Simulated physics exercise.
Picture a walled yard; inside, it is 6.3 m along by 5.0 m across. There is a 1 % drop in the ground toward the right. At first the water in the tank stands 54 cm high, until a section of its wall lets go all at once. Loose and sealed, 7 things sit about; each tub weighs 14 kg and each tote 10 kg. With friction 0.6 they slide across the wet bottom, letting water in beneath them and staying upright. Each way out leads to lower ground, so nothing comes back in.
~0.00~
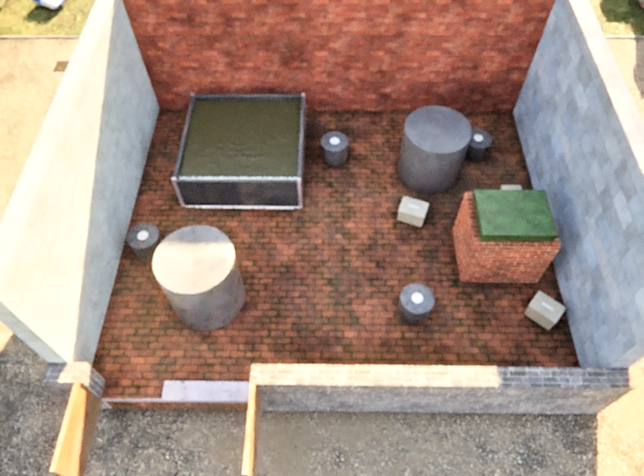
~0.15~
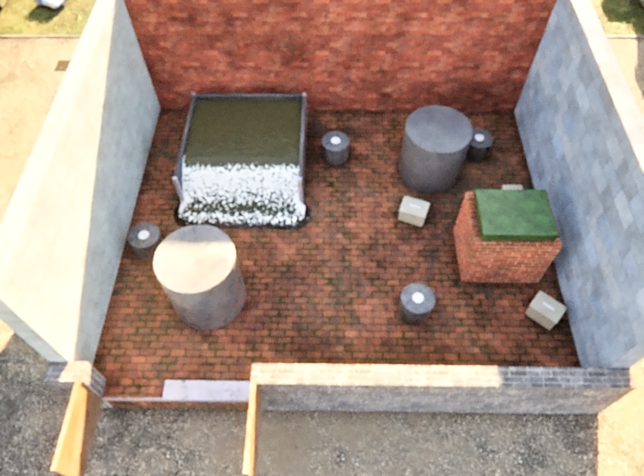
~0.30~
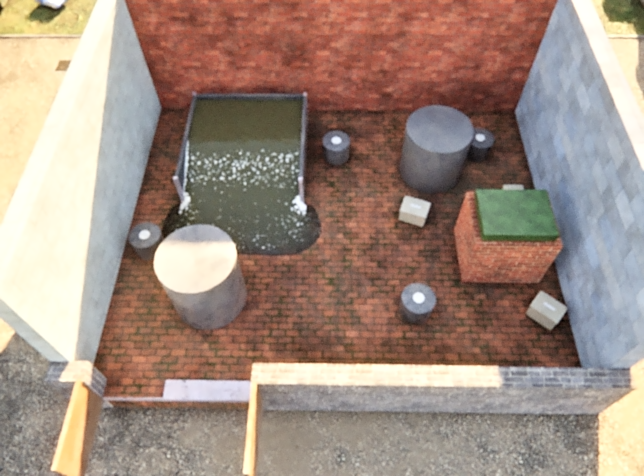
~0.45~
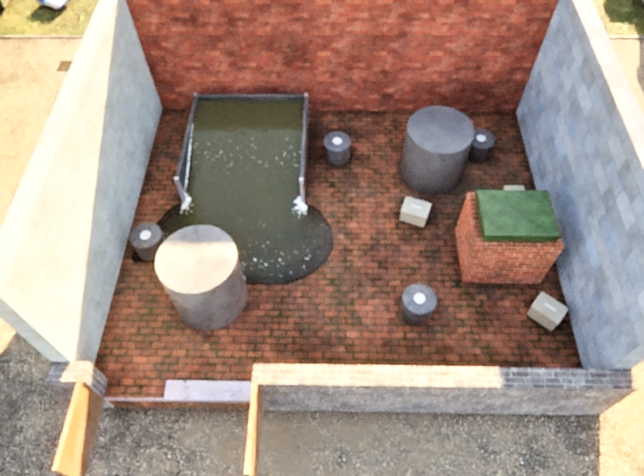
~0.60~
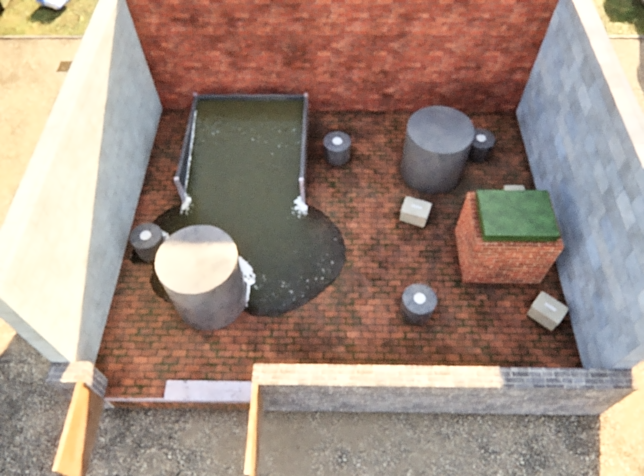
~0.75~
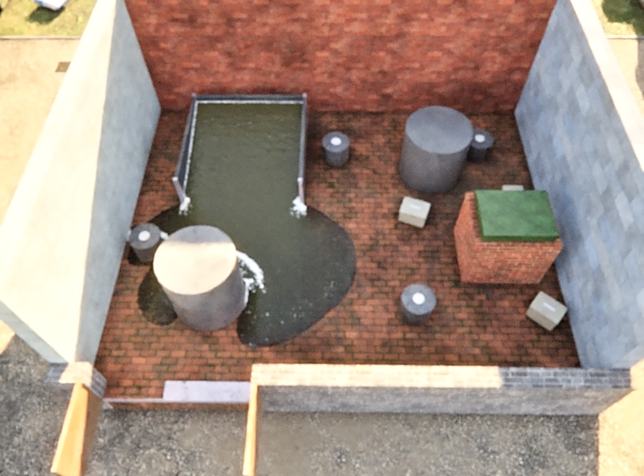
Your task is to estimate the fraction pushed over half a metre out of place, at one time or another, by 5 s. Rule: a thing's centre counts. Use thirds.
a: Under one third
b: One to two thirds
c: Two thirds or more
a.
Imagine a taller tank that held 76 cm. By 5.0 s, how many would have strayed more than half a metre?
In that case the number is 2.
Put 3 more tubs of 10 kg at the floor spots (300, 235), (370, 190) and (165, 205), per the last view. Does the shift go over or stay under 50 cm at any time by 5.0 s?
Order as given: Goes farther, stays inside it, goes farther.
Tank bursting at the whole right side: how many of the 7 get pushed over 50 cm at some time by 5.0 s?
6.
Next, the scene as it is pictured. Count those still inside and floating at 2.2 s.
The number is 1.
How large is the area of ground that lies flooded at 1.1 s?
That flooded area is roughly 11.5 m2.
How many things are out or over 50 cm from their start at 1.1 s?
0 of them.
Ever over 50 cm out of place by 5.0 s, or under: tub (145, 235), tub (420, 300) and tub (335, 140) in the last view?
One by one: Above the line; above the line; below the line.
After 1.1 s 0 of 7 are over 50 cm from their spots; 0 afloat.
After 2.2 s 0 of 7 are over 50 cm from their spots; 1 afloat.
After 3.5 s 2 of 7 are over 50 cm from their spots; 1 afloat.
After 5.0 s 2 of 7 are over 50 cm from their spots, and 2 have been at some point; 2 afloat.
